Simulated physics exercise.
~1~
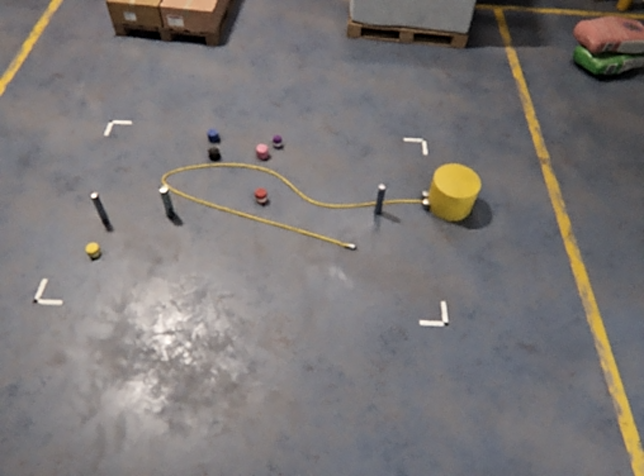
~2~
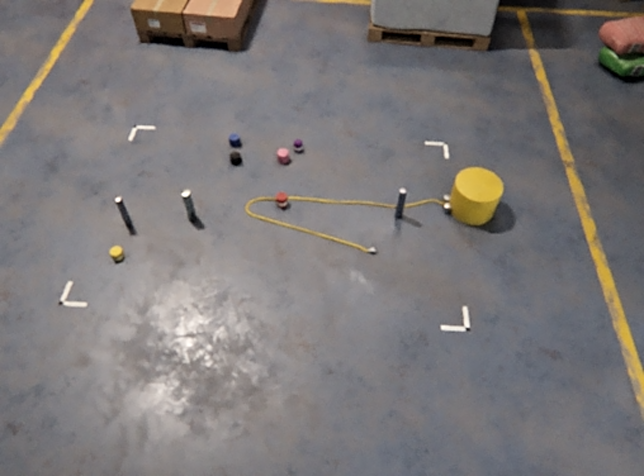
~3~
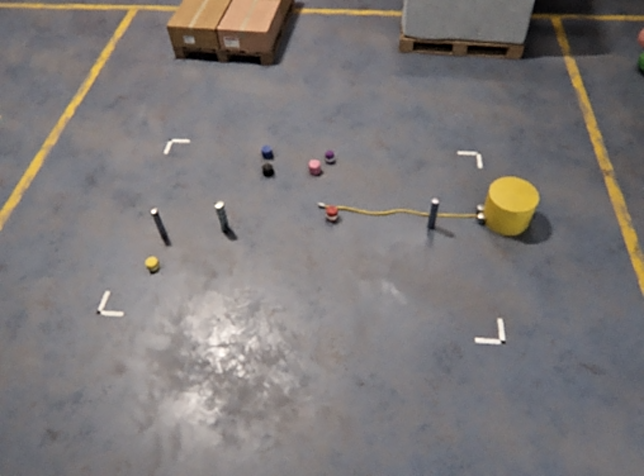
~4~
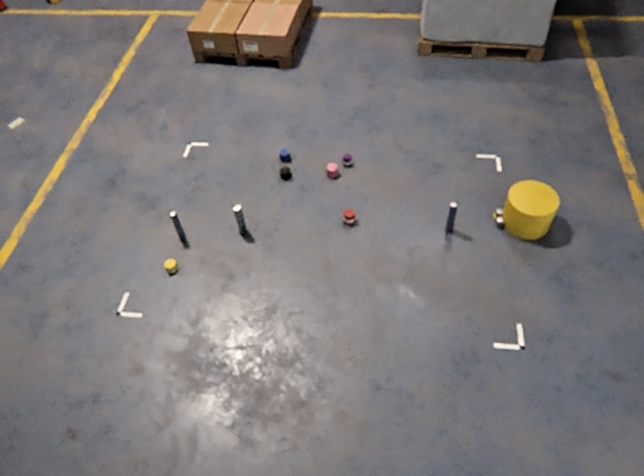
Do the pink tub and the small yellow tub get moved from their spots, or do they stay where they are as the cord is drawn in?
Both the pink tub and the small yellow tub stay where they are on the floor.
